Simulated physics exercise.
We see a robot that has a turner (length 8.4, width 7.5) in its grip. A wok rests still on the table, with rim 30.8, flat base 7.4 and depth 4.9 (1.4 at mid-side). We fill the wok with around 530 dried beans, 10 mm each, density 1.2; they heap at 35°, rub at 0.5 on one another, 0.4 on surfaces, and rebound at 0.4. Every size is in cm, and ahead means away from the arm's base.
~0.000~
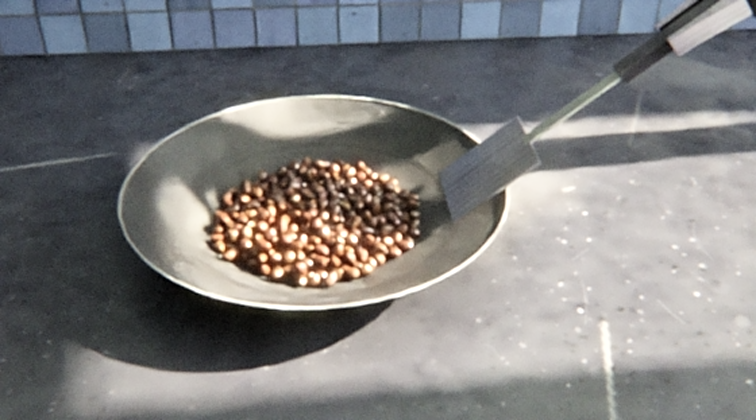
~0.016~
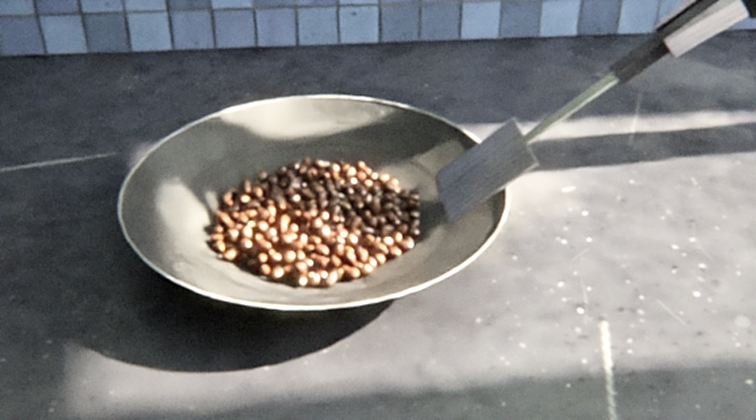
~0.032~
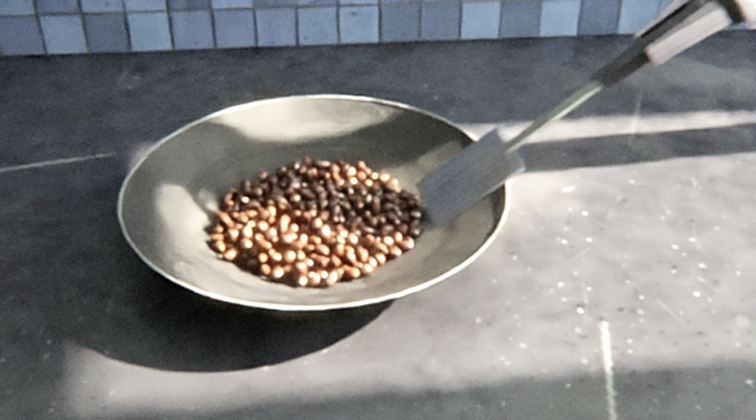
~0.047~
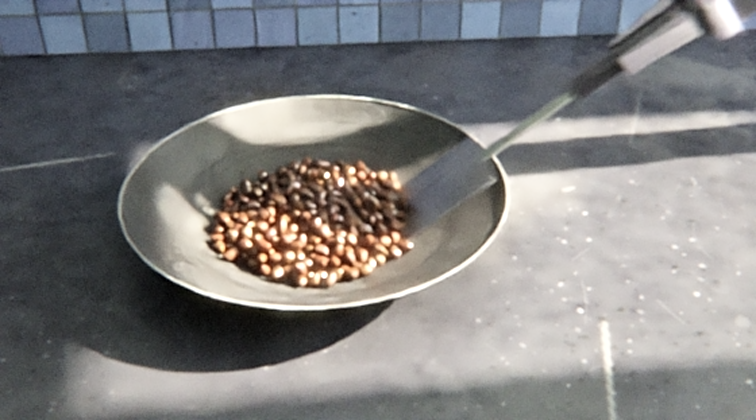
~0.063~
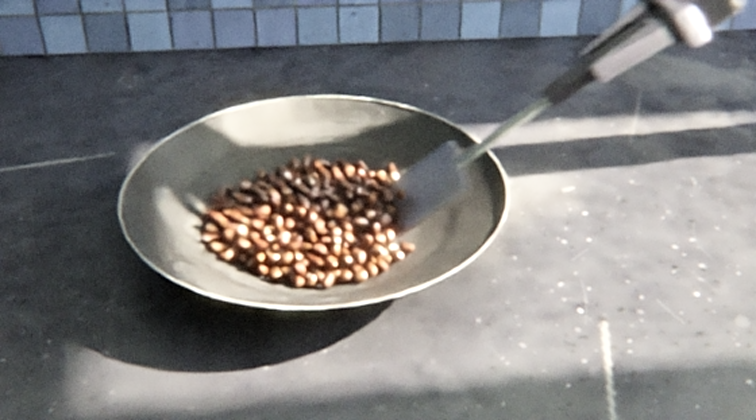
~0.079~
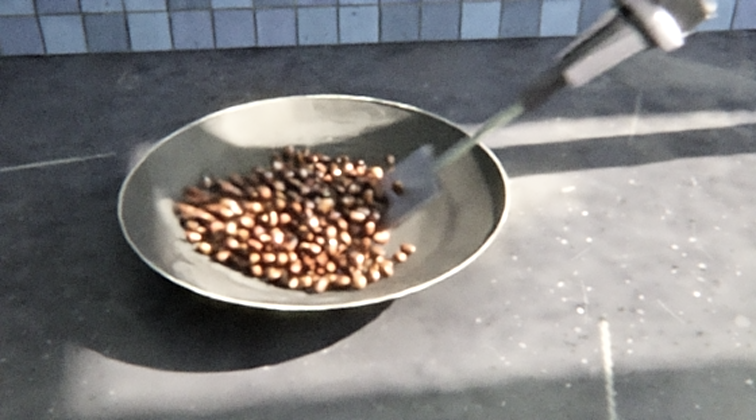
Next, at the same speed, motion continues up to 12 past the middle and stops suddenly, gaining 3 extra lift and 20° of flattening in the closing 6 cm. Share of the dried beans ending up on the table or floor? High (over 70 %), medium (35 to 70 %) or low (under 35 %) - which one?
Medium, from 35 to 70 %.
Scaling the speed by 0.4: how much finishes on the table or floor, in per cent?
Roughly 20 percent ends on the table or floor.
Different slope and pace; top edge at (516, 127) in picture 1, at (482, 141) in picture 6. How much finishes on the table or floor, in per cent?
I'd put it at roughly 20 per cent.
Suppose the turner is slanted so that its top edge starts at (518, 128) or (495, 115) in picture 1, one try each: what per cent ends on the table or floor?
Around 45 per cent, then around 50 per cent.
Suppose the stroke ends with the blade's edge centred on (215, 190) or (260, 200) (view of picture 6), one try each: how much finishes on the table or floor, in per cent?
Try 1: Approx. 25 %; try 2: Approx. 10 %.
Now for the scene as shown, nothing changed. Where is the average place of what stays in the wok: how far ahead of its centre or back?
It rests close to 3.5 centimetres ahead of centre.
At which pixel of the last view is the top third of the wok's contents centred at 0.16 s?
Around (202, 192).
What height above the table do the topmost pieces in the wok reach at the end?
It reaches around 5.0 cm.
After 0.12 s, sloping 39°, highest piece 7 above the table; 527 in the wok.
After 0.16 s, sloping 35°, highest piece 7 above the table; 521 in the wok, 6 on the blade or in flight.
After 0.38 s, sloping 19°, highest piece 13 above the table; 306 in the wok, 143 on the table or floor, 78 on the blade or in flight.
After 1.43 s, sloping 19°, highest piece 6 above the table; 305 in the wok, 222 on the table or floor.
In the end, 305 in the wok, 222 on the table or floor. That is 42 % on the table or floor.
